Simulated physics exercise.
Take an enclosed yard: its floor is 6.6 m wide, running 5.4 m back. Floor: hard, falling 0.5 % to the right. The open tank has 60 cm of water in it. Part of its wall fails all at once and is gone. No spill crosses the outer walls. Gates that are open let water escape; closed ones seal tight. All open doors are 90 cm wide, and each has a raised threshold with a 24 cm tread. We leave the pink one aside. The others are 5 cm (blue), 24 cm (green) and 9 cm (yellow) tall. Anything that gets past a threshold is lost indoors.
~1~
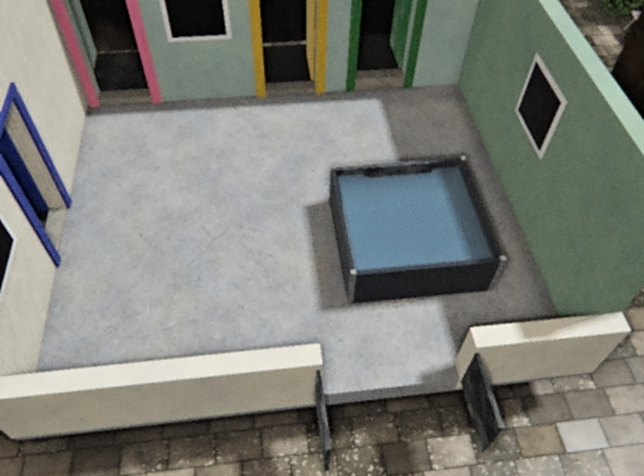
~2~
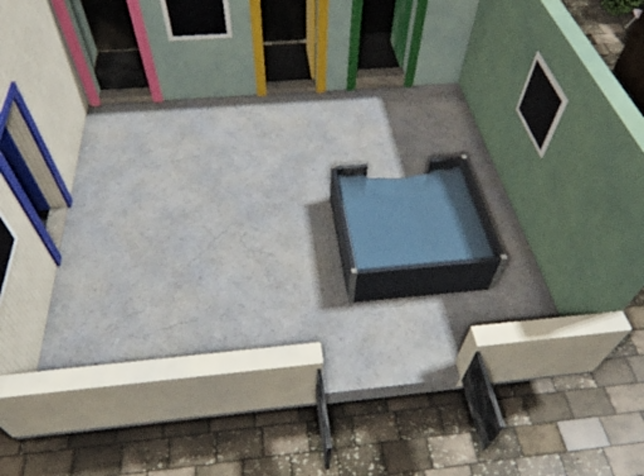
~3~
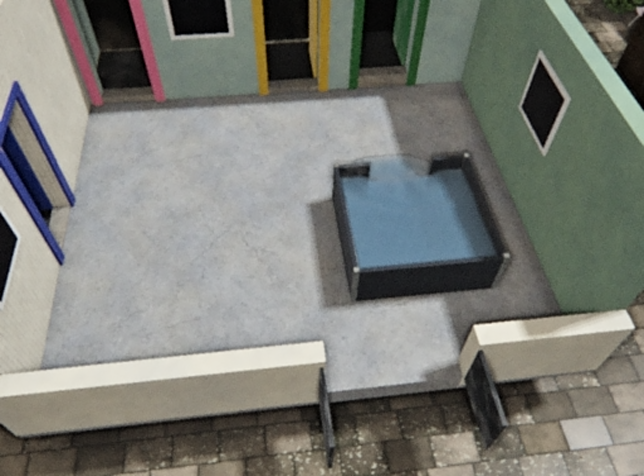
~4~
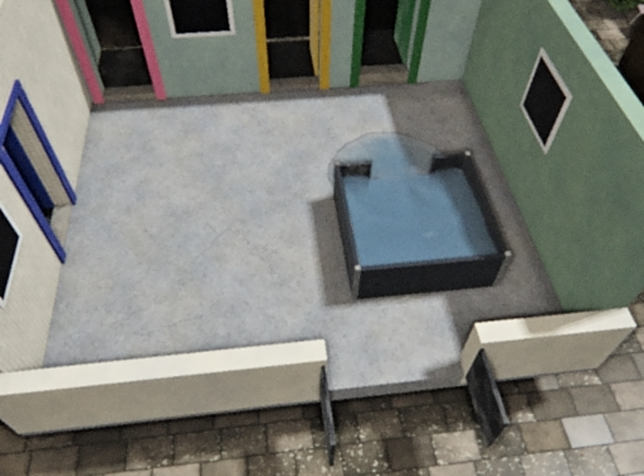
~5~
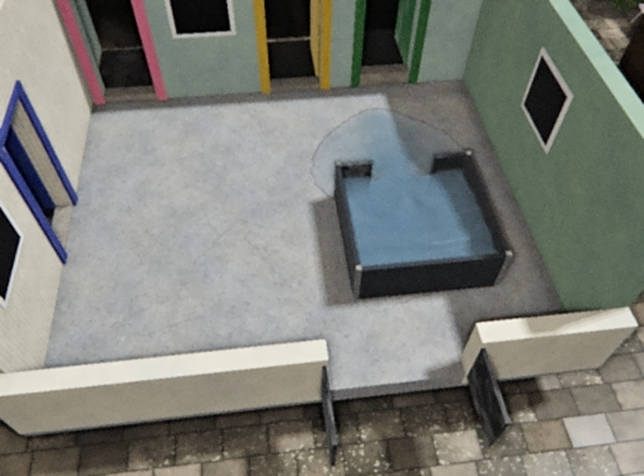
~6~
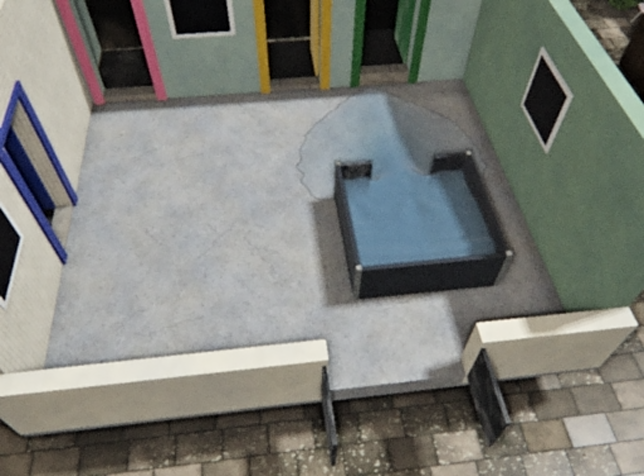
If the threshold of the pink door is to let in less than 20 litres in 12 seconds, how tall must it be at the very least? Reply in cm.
At the very least, close to 6.5 cm.
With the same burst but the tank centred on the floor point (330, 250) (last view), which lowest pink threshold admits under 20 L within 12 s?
At least roughly 7.0 cm high.
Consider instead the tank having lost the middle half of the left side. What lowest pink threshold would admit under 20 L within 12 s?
Close to 10.0 cm at the least.
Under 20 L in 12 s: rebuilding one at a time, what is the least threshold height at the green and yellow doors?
About 22 cm at green and about 14.0 cm at yellow.
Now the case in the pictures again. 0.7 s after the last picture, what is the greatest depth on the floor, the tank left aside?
I'd estimate roughly 32 cm.
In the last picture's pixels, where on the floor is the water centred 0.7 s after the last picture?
Centre of mass: About (399, 200) px.
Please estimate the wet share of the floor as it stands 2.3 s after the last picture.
About 30 per cent.
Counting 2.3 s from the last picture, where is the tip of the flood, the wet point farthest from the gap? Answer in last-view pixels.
Lab note: Front tip approx. (92, 109).
Then, 0.7 s after the last picture water covers 25 % of the floor, deepest (32 cm) near (399, 187); it has not reached the pink door.
Then, 2.3 s after the last picture water covers 30 % of the floor, deepest (22 cm) near (362, 91); 4 cm at the pink door, 0 litres in over its 11 cm threshold.
Then, 11.3 s after the last picture water covers 95 % of the floor, deepest (8 cm) near (342, 342); 5 cm at the pink door, 1 litre in over its 11 cm threshold.
At the pink door as built, the water peaked near 10 cm, 6.5 s after the last picture.
Run again over the same 12 s with other heights there, 29 litres in over 5.5 cm, 12 litres over 7.5 cm. The limit of 20 litres is kept from about 6.5 cm up.
